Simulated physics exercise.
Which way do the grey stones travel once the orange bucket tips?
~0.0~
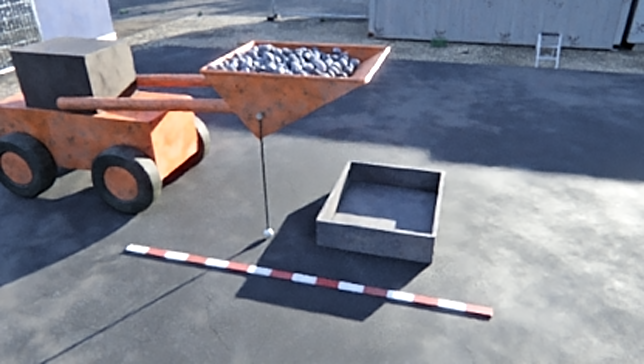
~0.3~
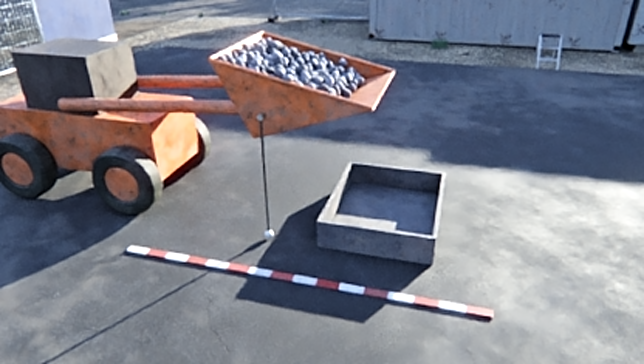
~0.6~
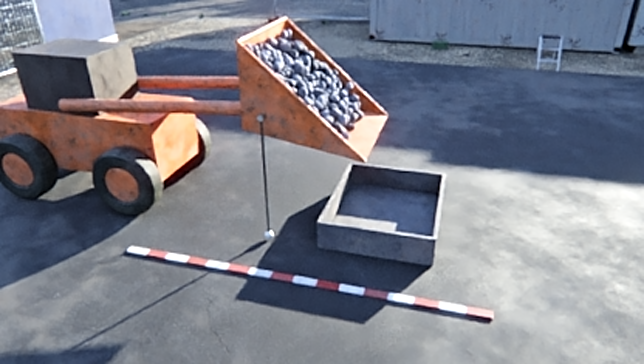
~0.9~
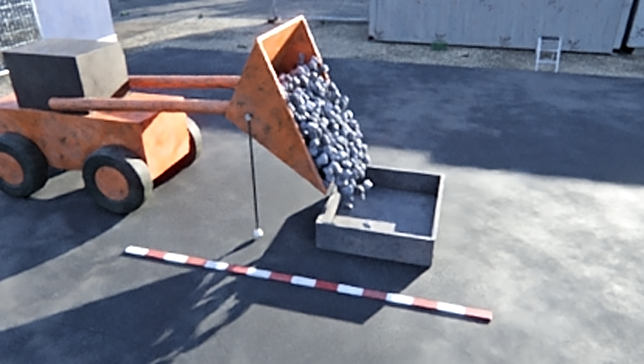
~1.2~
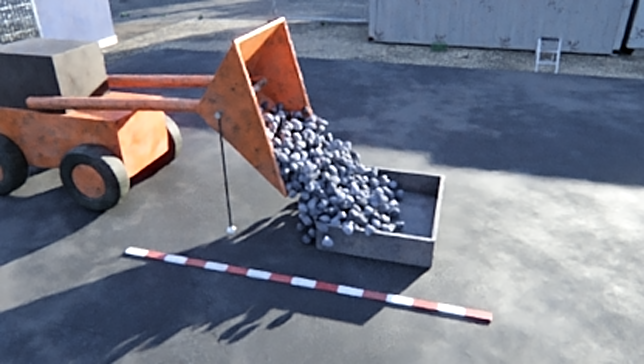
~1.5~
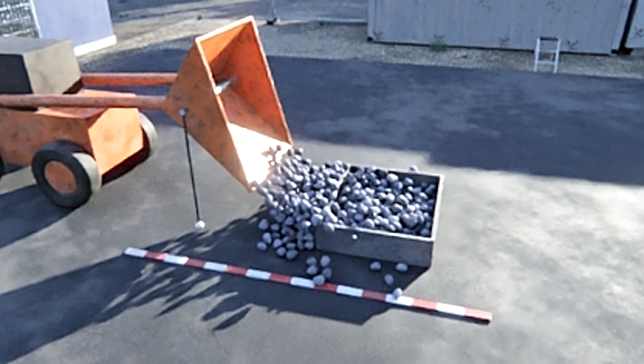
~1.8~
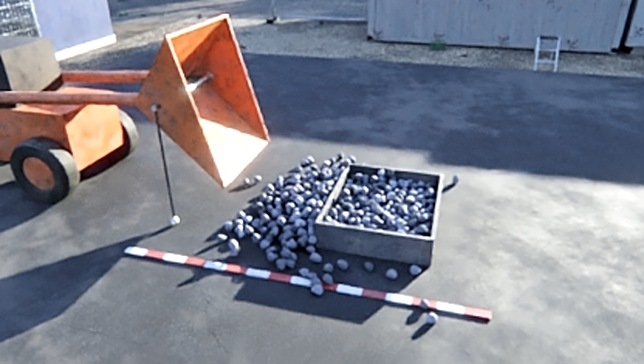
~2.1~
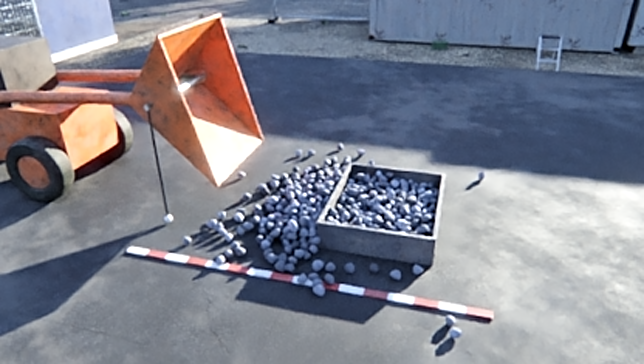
The stones move down, sliding out of the bucket into the bin and onto the ground beside it.
